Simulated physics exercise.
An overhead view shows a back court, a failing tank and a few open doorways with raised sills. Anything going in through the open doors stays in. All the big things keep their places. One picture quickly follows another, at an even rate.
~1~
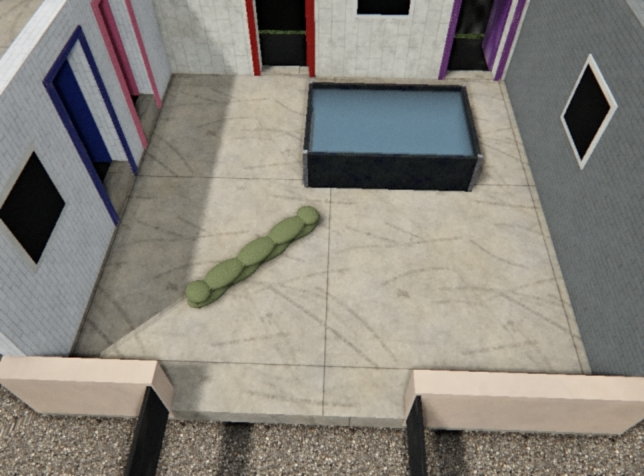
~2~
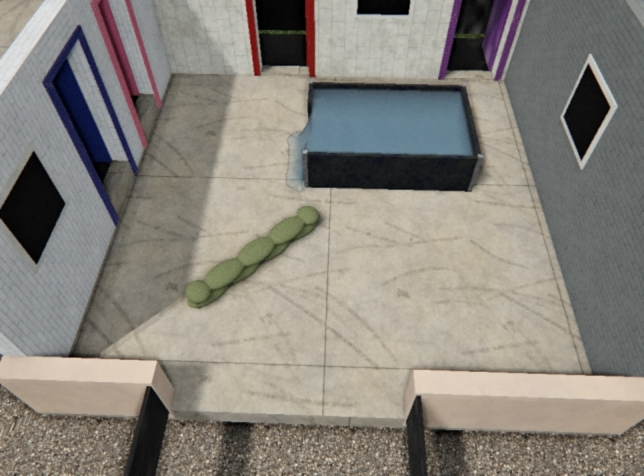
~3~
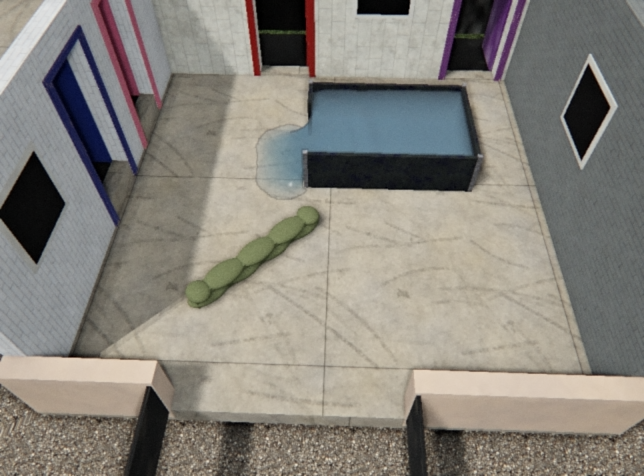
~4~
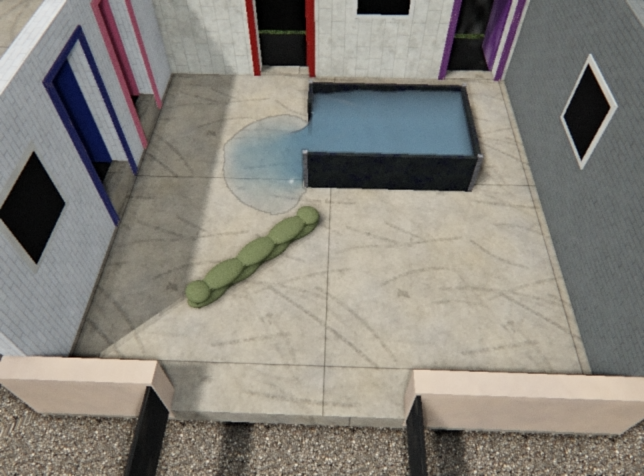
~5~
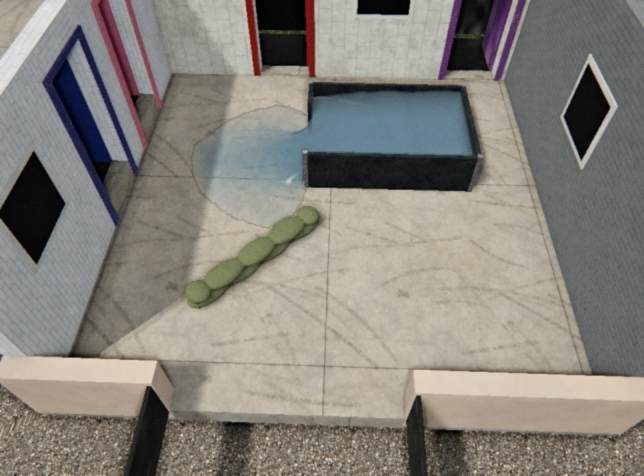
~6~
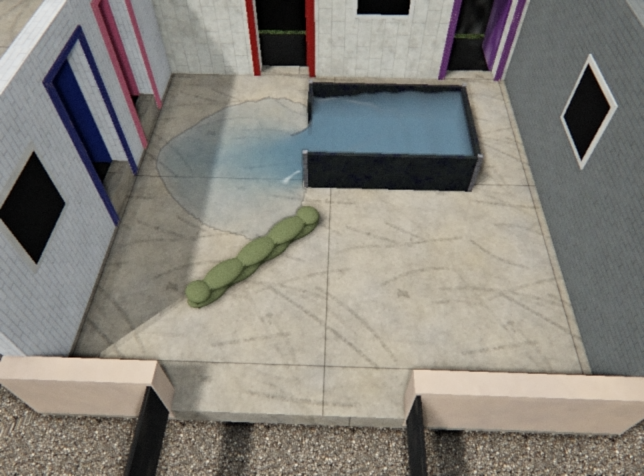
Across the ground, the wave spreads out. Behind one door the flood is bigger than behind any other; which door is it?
It is the purple door.
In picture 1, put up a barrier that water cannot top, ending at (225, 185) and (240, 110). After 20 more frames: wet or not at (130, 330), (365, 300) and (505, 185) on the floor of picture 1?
Well, in order I'd call them reached, unreached and unreached.
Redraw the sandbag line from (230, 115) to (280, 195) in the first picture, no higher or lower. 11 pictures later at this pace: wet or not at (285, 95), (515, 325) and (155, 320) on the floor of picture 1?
Point by point: Waterlogged, unflooded, unflooded.
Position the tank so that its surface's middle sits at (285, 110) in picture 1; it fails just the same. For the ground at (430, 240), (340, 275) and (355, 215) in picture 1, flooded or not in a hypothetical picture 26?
In turn: Clear, not flooded, no water.
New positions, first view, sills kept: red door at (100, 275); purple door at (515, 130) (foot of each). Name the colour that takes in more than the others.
The red door takes in the most.
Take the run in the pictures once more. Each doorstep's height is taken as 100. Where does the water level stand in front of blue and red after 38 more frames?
Near 40 and 110 per cent, in that order.
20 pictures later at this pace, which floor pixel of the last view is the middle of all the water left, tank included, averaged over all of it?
Roughly (264, 176).
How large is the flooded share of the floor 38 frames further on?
It comes to roughly 80 in a hundred.
A moment on, water covers 25 % of the floor; pink door wet at the sill, nothing in, red door not reached, purple door not reached, blue door wet at the sill, nothing in.
Next, water covers 30 % of the floor; pink door wet at the sill, nothing in, red door wet at the sill, nothing in, purple door not reached, blue door wet at the sill, nothing in.
Then, water covers 45 % of the floor; pink door wet at the sill, nothing in, red door wet at the sill, nothing in, purple door not reached, blue door wet at the sill, nothing in.
Later, water covers 80 % of the floor; pink door wet at the sill, nothing in, red door a trickle in, purple door wet at the sill, nothing in, blue door wet at the sill, nothing in.
In the end, water covers 95 % of the floor; pink door wet at the sill, nothing in, red door a trickle in, purple door some in, blue door wet at the sill, nothing in; the purple door has let in the most.
